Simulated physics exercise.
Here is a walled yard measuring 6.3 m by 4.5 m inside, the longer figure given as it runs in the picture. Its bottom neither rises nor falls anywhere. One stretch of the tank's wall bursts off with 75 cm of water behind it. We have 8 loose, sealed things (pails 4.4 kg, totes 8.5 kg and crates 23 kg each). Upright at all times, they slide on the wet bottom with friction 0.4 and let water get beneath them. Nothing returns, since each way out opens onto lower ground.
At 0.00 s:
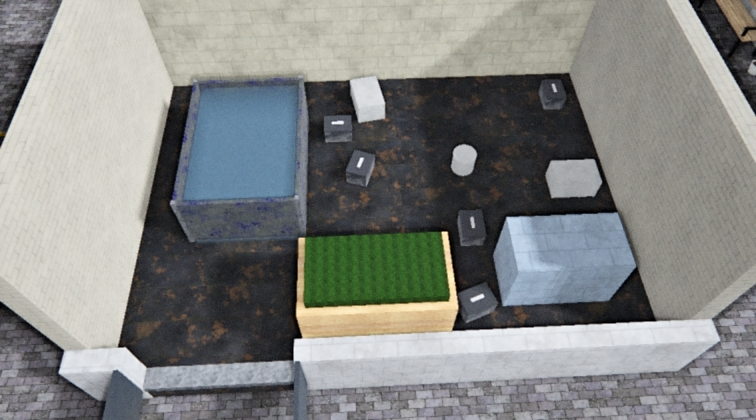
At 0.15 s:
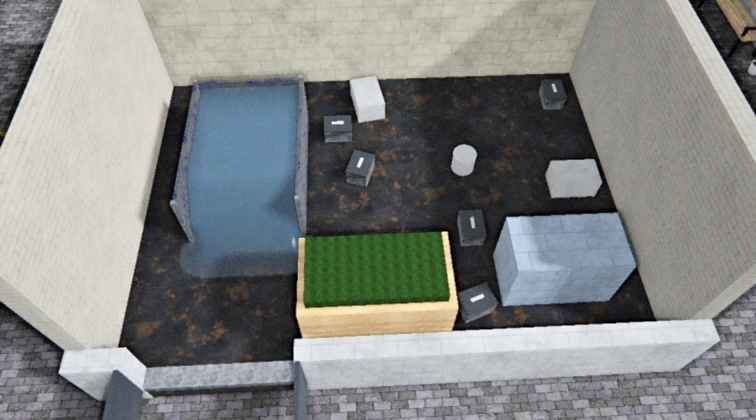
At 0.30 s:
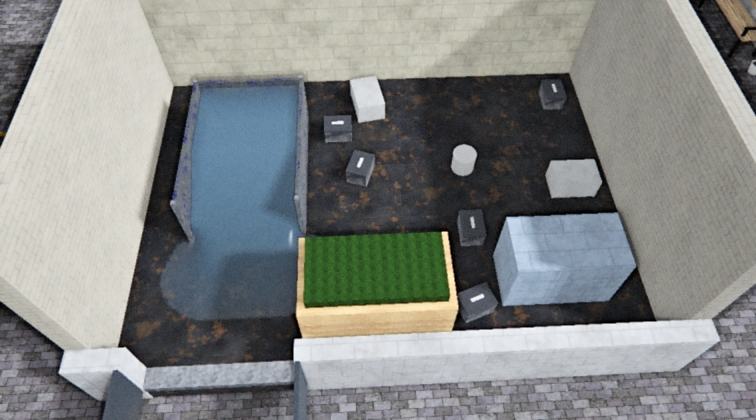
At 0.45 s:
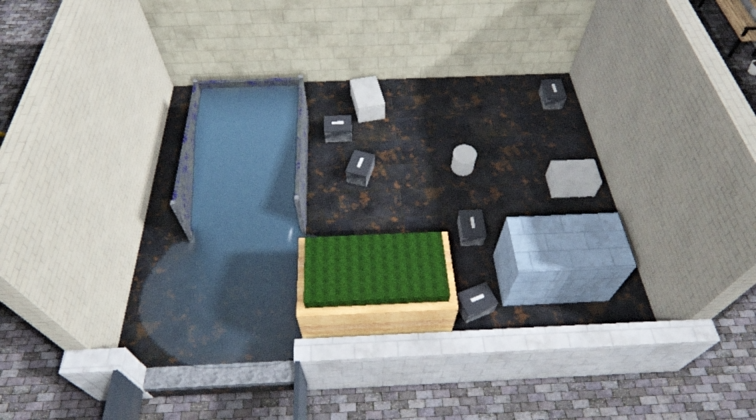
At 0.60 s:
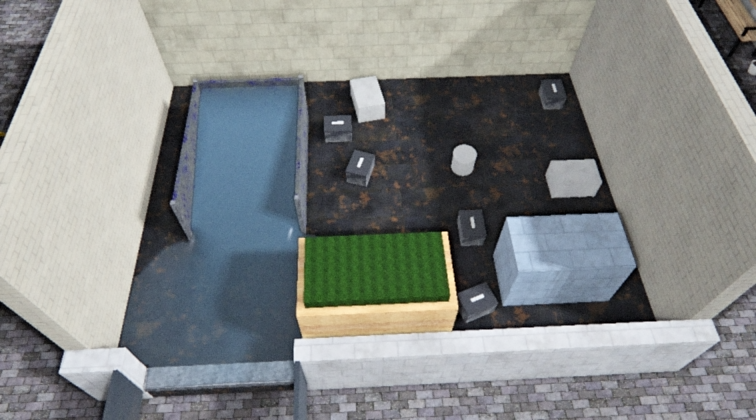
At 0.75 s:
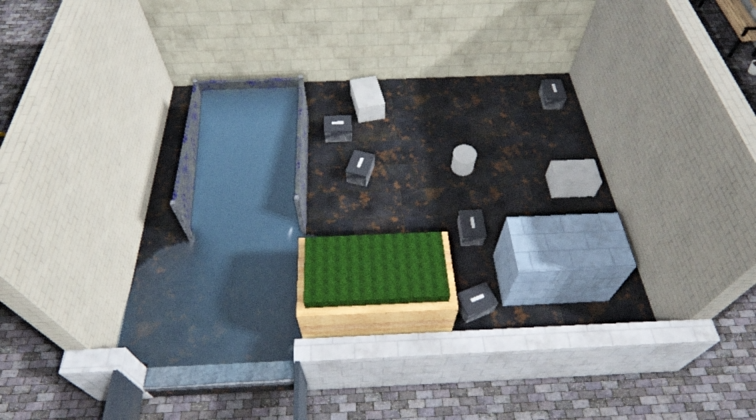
Water poured out of the near end of a blue tank in a walled yard and spread across the dark floor to the gap at the front left, while the scattered boxes stayed put.
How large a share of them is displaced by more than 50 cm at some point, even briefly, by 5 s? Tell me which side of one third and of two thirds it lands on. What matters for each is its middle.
Result: The lowest band.
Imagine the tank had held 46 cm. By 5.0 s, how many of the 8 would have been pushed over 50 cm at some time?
You'd get 0 in that case.
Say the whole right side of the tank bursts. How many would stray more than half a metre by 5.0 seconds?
The answer would then be 8.
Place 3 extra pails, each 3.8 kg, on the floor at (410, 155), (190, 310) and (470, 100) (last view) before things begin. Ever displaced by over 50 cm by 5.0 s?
In the order asked: Below the mark; above the mark; below the mark.
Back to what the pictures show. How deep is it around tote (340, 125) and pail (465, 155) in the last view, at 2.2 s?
Roughly 0 and 0 cm.
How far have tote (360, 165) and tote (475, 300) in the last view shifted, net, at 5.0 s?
In turn: 0 cm, 0 cm.
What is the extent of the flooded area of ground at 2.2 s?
That flooded area is roughly 11.0 m2.
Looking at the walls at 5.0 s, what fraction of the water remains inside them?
Roughly 34 percent.
After 1.1 s 0 of 8 are over 50 cm from their spots; 0 afloat.
After 2.2 s 0 of 8 are over 50 cm from their spots; 0 afloat.
After 3.5 s 0 of 8 are over 50 cm from their spots; 0 afloat.
After 5.0 s 0 of 8 are over 50 cm from their spots, and 0 have been at some point; 0 afloat.
